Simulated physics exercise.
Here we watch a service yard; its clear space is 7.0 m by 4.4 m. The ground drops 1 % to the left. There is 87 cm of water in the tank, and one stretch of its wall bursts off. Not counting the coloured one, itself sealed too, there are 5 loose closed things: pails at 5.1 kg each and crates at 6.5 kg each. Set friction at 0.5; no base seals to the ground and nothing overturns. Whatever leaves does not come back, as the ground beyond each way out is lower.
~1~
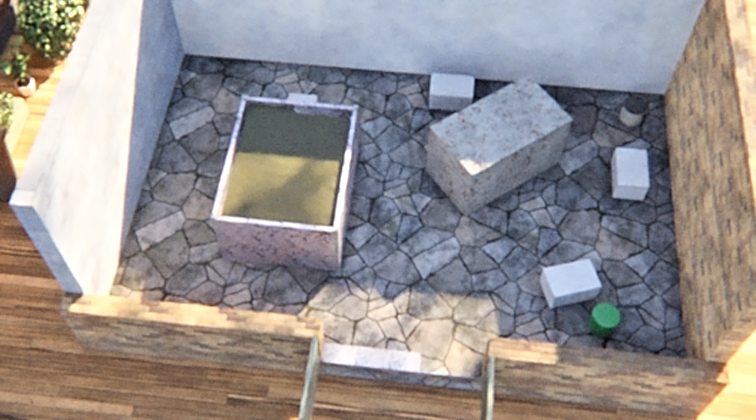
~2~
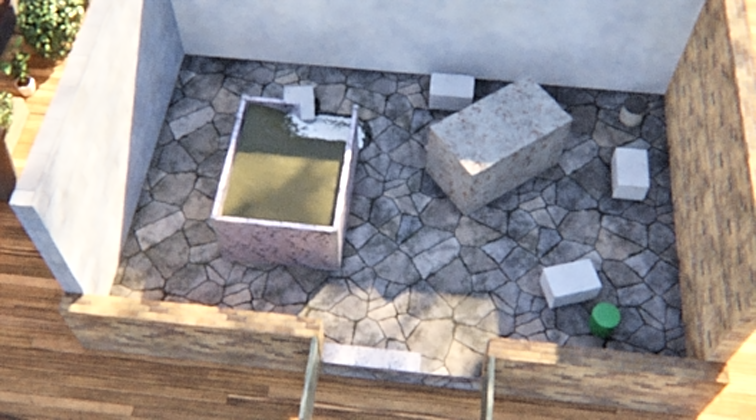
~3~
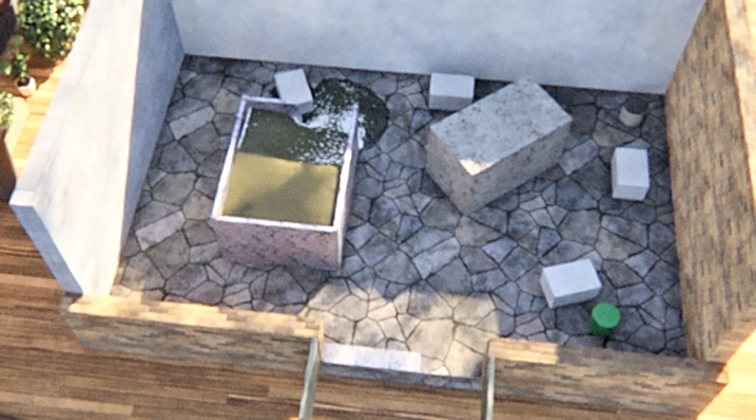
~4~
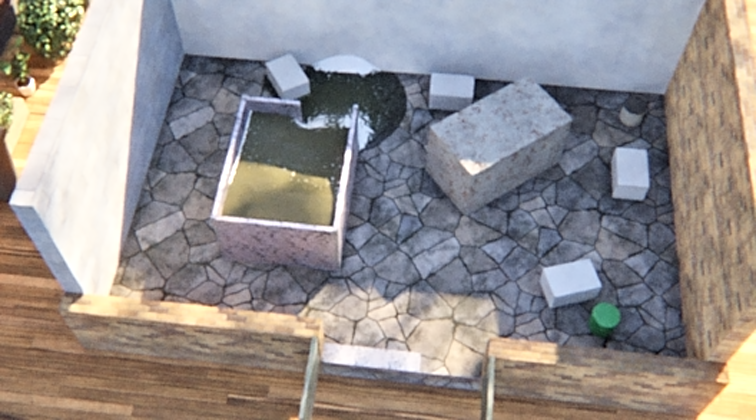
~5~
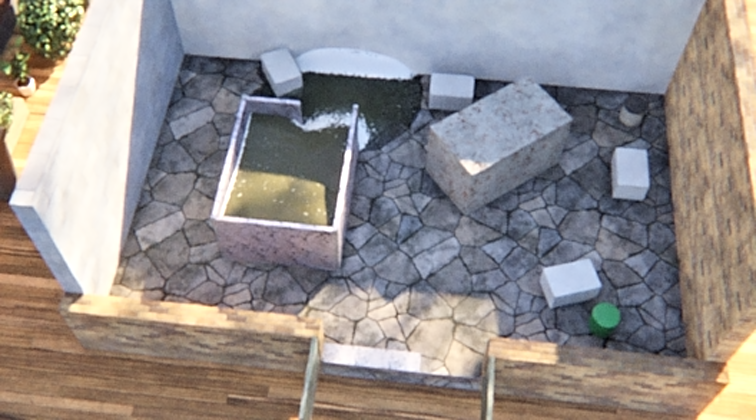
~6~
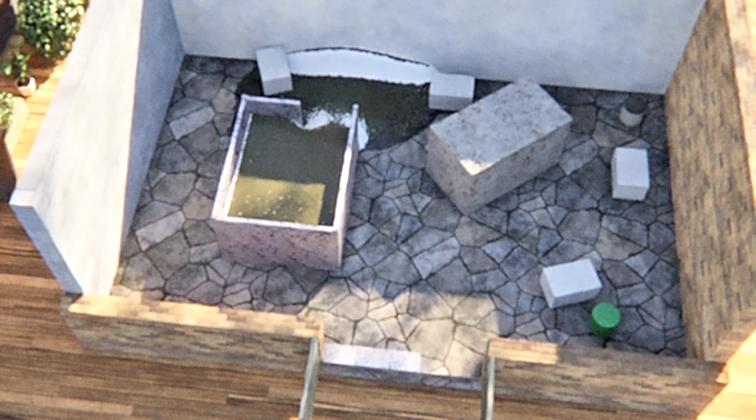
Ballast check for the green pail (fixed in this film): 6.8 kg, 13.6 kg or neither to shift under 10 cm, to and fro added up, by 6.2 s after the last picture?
Watching this, I'd bet the heavier version stays within bounds and the other doesn't.
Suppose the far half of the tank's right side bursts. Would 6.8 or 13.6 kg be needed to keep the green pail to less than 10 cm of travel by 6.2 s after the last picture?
Under that change, both options fail.
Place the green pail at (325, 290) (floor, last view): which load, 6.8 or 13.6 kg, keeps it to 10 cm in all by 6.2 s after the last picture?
Looks like the outcome is this: The heavier one is needed.
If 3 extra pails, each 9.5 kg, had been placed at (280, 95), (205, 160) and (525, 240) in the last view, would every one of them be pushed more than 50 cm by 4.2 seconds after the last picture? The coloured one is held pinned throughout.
Results, in sequence: Exceeded / exceeded / not exceeded.
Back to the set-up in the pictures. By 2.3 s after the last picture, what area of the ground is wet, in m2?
Roughly 18 m2.
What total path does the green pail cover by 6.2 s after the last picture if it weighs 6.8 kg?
Some 140 centimetres of travel in total.
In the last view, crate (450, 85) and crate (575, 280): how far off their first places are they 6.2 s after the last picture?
So the first is off by 100 centimetres, the second by 140 centimetres.
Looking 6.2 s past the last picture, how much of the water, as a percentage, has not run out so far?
Remaining: Approx. 98 per cent.
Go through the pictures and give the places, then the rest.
In the first picture, the green pail at (607, 315), on the bottom; water covers 2.5 m2; 0 of 6 have shifted.
In the second picture, the green pail at (607, 315), on the bottom; water covers 3.0 m2; 1 of 6 have shifted.
In the third picture, the green pail at (607, 315) rests on the ground; 3.9 m2 under water; 1 of 6 have shifted.
In the fourth picture, the green pail at (607, 315), on the bottom; 4.8 m2 under water; 1 of 6 have shifted.
In the fifth picture, the green pail at (607, 315) rests on the ground; water covers 5.4 m2; 1 of 6 have shifted.
In the sixth picture, the green pail at (607, 315), on the bottom; water covers 5.7 m2; 1 of 6 have shifted.
Then, 0.6 s after the last picture the green pail would be 0 cm from its start with 6.8 kg and 0 cm from its start with 13.6 kg; 0 cm of water round it then.
Then, 2.3 s after the last picture the green pail would be 0 cm from its start with 6.8 kg and 0 cm from its start with 13.6 kg; 0 cm of water round it then.
Then, 4.2 s after the last picture the green pail would be 22 cm from its start with 6.8 kg and 0 cm from its start with 13.6 kg; 5 cm of water round it then.
Then, 6.2 s after the last picture the green pail would be 125 cm from its start with 6.8 kg and 0 cm from its start with 13.6 kg; 8 cm of water round it then.
